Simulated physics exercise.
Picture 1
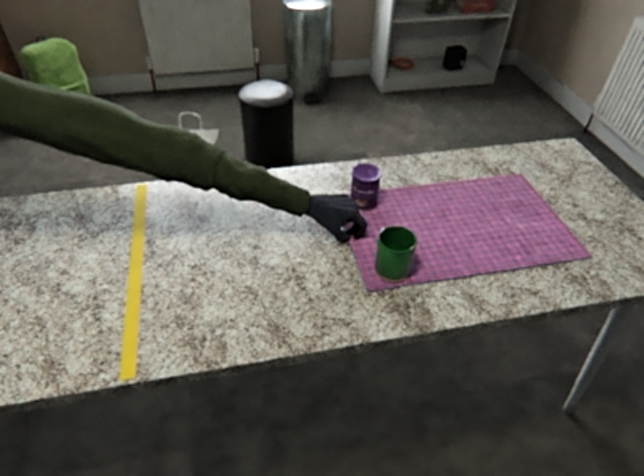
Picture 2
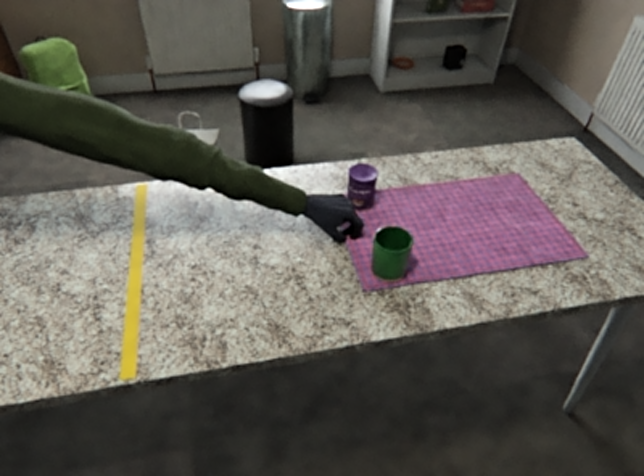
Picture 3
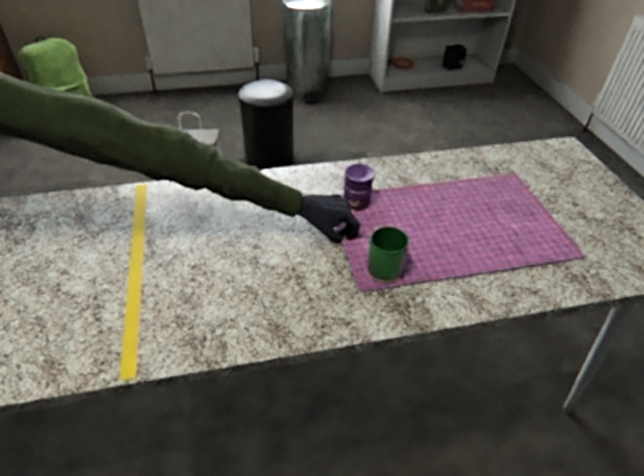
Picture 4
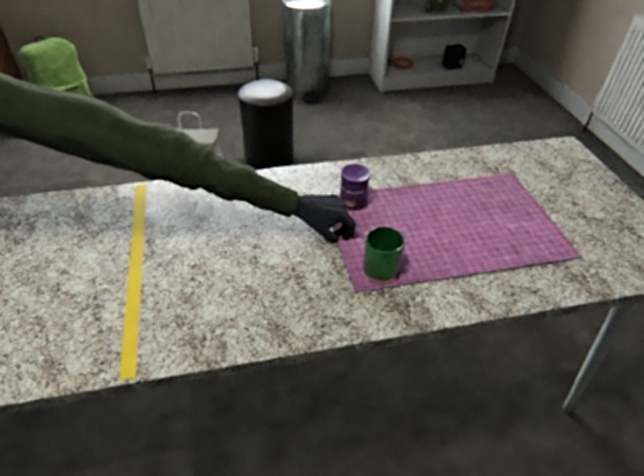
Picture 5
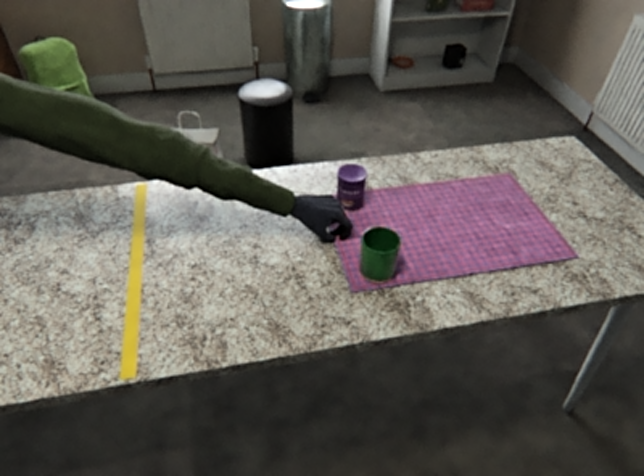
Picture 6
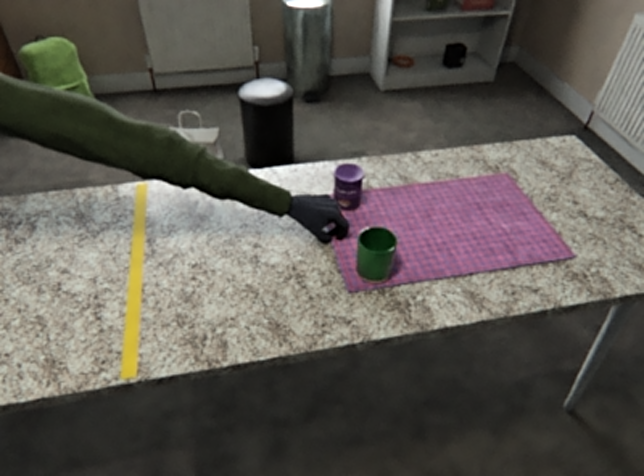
In a room with a speckled table, a gloved hand in a green sleeve grips the end of a pink table runner and slowly draws it a short way left, the green mug and purple tin moving along with it.
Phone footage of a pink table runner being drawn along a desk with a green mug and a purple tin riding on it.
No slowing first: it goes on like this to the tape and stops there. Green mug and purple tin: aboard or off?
Green mug - aboard. Purple tin - aboard.
Then, 2.41 s past the final frame, hem at the tape; green mug on the cloth near (171, 285); purple tin on the cloth near (171, 209).
When it is over, hem at the tape; green mug on the cloth near (168, 286); purple tin on the cloth near (168, 209). The green mug remains aboard and the purple tin keeps its seat.
